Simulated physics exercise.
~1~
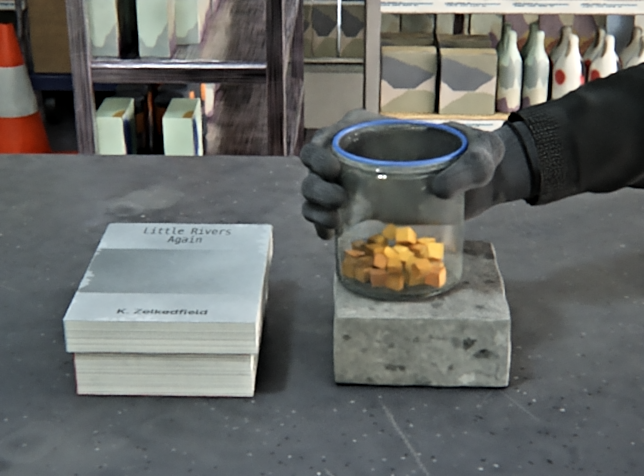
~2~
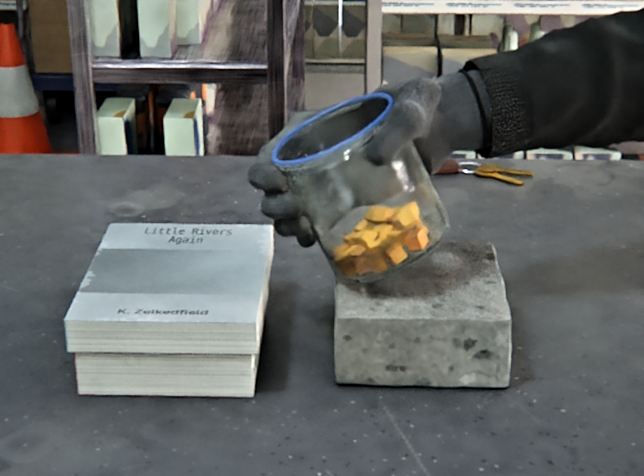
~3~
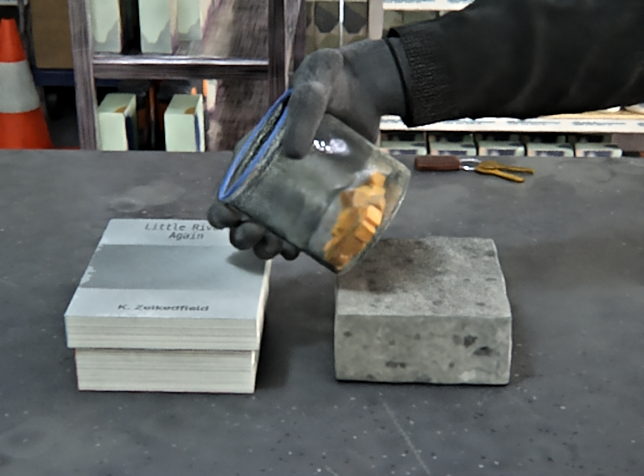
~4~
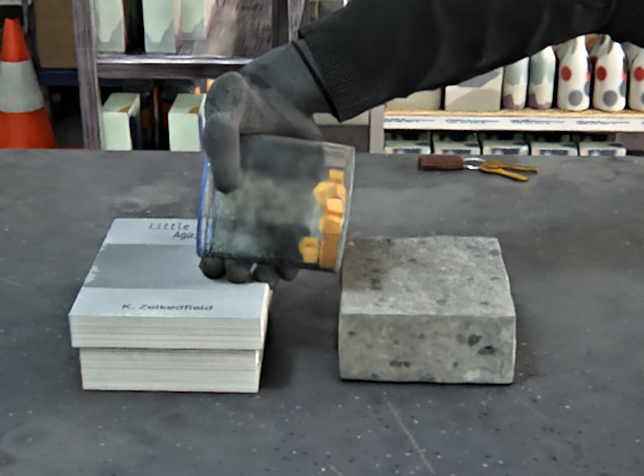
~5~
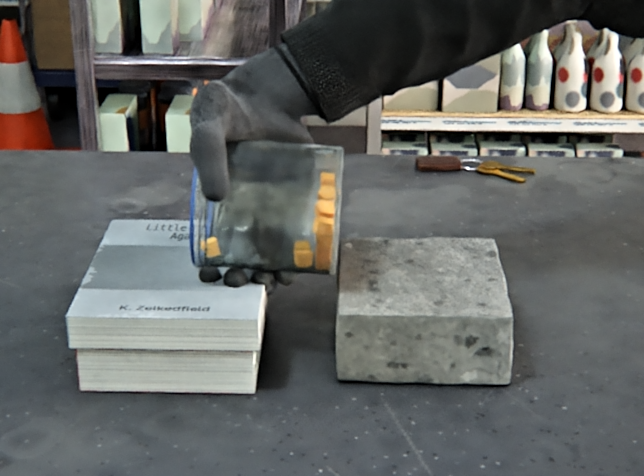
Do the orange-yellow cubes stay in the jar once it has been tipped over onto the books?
Yes, the cubes all stay inside the jar, even though it ends up nearly on its side against the book pile.
